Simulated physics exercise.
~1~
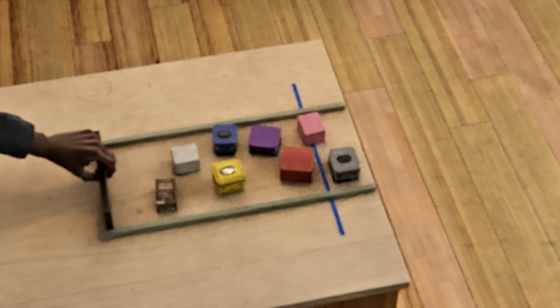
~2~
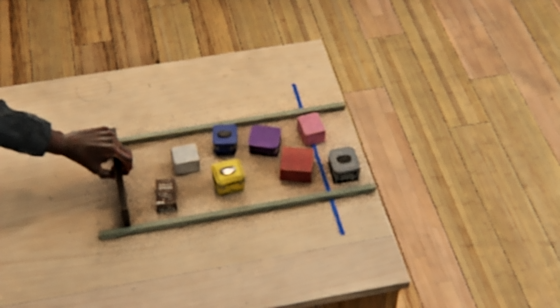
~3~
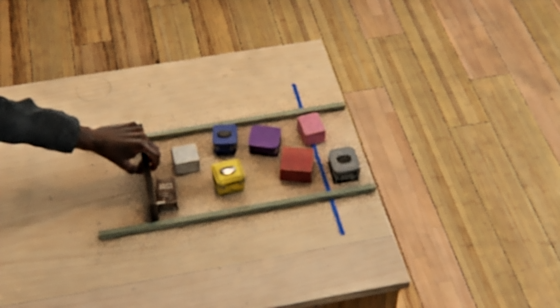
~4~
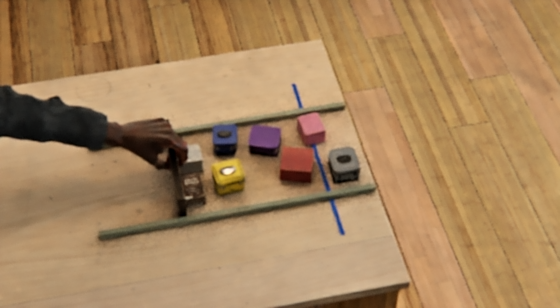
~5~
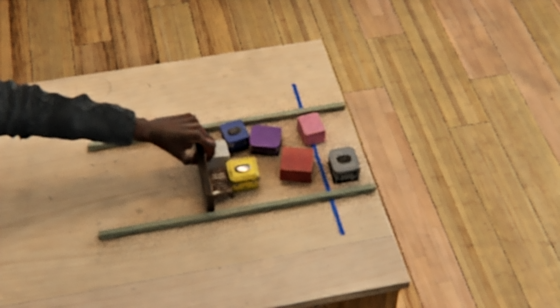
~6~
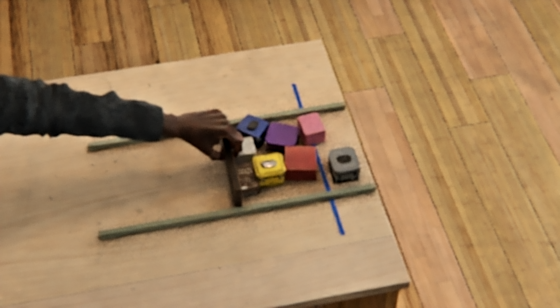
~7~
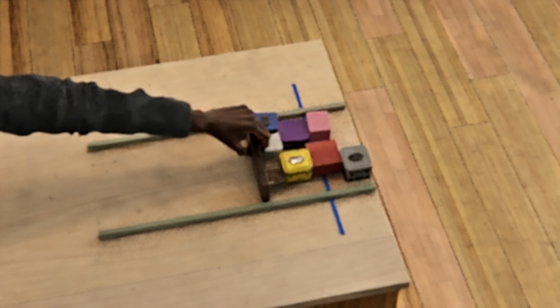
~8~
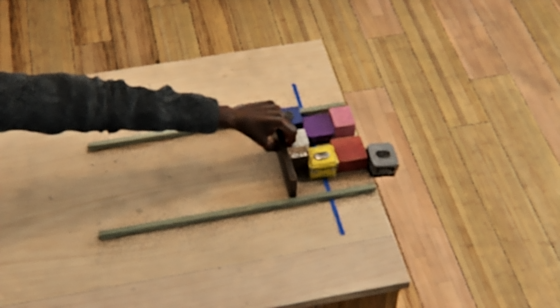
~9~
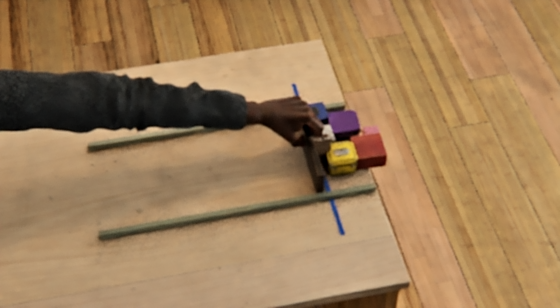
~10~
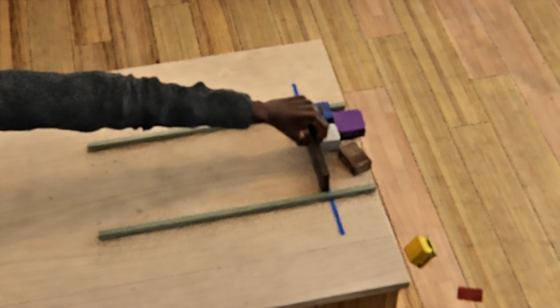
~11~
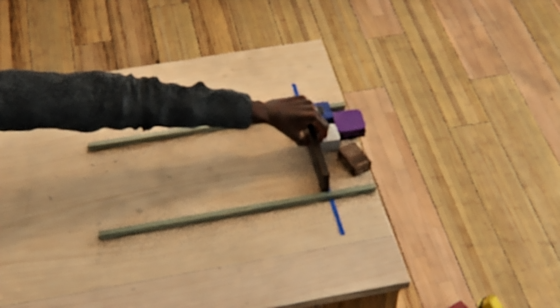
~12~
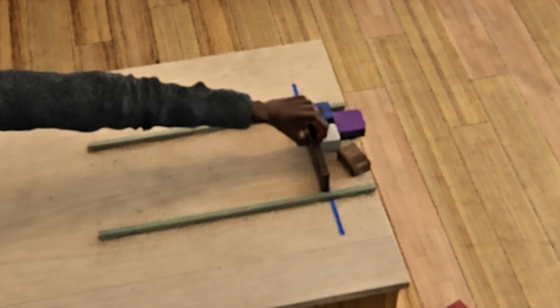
A hand slid a dark upright board rightward between two rails, gathering the scattered blocks and boxes and pushing them toward the table's edge. The grey, pink, red and yellow ones went off, while the purple, blue, white and brown ones stayed by the board.
